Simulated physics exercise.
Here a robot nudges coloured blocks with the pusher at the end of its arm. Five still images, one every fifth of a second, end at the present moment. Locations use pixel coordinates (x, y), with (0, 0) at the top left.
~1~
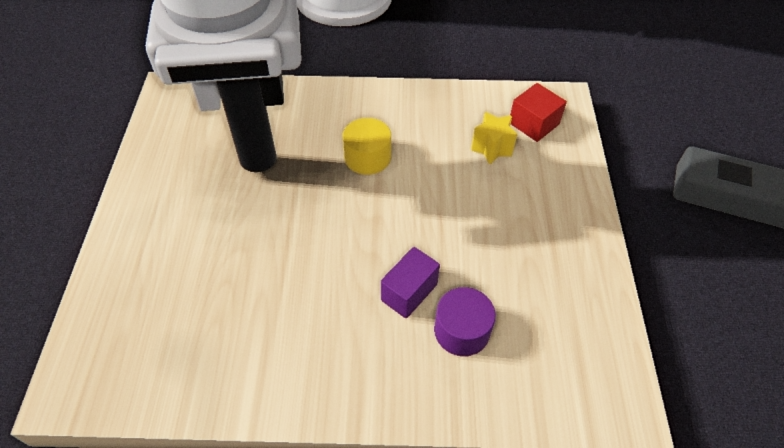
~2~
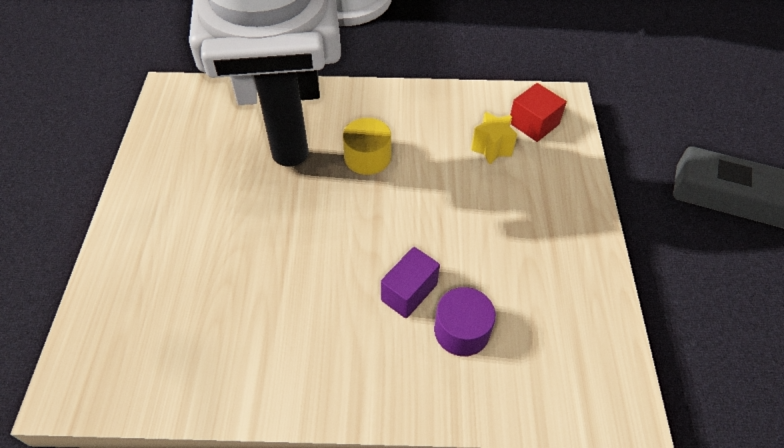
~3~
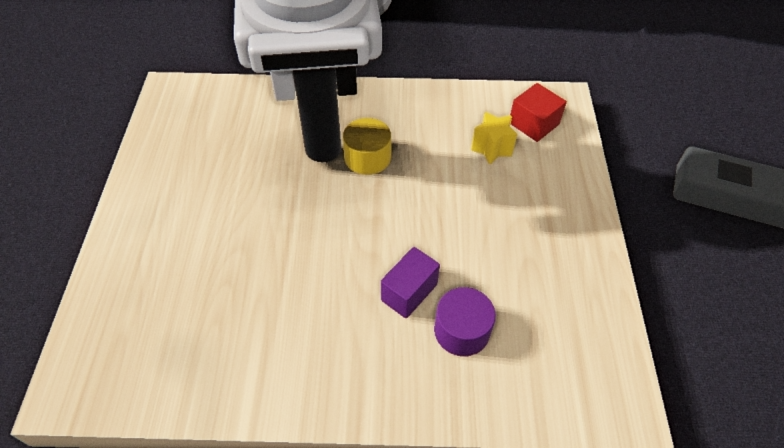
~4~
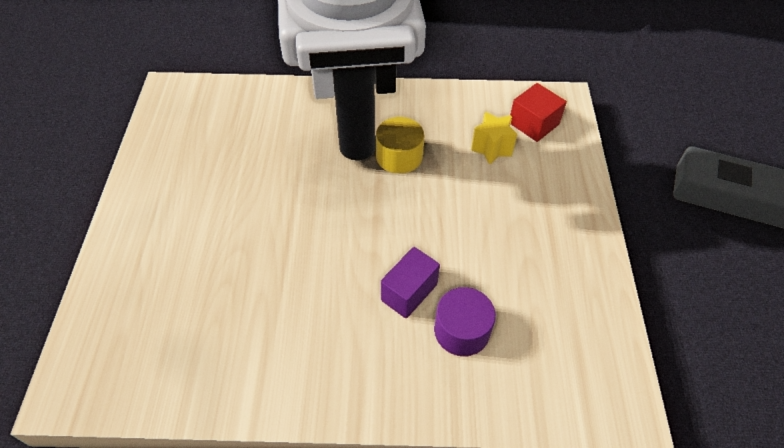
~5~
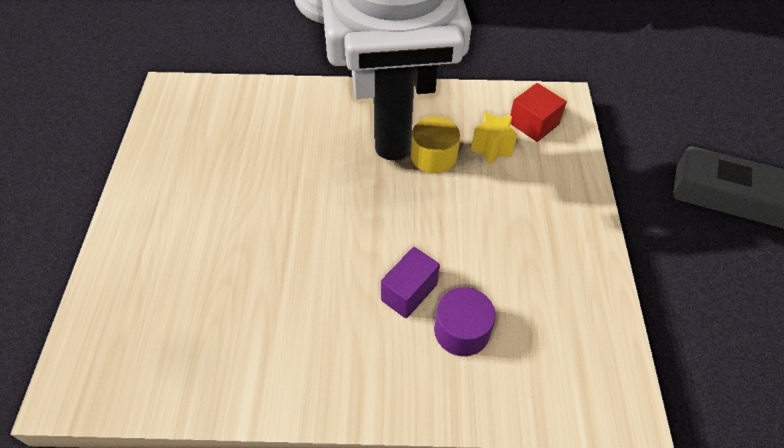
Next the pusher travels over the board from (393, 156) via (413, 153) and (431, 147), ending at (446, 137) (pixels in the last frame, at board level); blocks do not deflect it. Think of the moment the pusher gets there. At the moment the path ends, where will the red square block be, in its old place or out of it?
Answer: Unmoved.
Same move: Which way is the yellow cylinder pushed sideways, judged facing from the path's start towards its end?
The right-hand side.
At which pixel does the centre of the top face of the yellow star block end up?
I predict (526, 126).
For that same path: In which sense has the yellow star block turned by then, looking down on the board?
It turns counter-clockwise.
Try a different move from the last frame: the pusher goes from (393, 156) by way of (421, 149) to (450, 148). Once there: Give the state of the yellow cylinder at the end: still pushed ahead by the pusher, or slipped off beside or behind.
In front, still.
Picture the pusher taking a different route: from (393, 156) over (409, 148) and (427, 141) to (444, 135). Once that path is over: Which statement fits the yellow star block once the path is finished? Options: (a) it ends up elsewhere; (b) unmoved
a: It ends up elsewhere.
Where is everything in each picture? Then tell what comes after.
Lower end of the pusher at (258, 159), tops of blocks, yellow cylinder at (367, 134), yellow star block at (497, 126), red square block at (540, 100), in the first frame.
Pusher at (290, 153), blocks as before, in the second frame.
Pusher at (323, 149), blocks as before, in the third frame.
Pusher at (358, 147), yellow cylinder at (400, 133), in the fourth frame.
Pusher at (393, 147), yellow cylinder at (436, 133), yellow star block at (497, 126), red square block at (540, 100), in the fifth frame.
What follows on the original path. Halfway along, pusher at (424, 141); yellow cylinder at (468, 131); yellow star block at (513, 125).
At the end, pusher at (447, 128); yellow cylinder at (487, 130); yellow star block at (526, 126), turned 35° anticlockwise; red square block not moved.
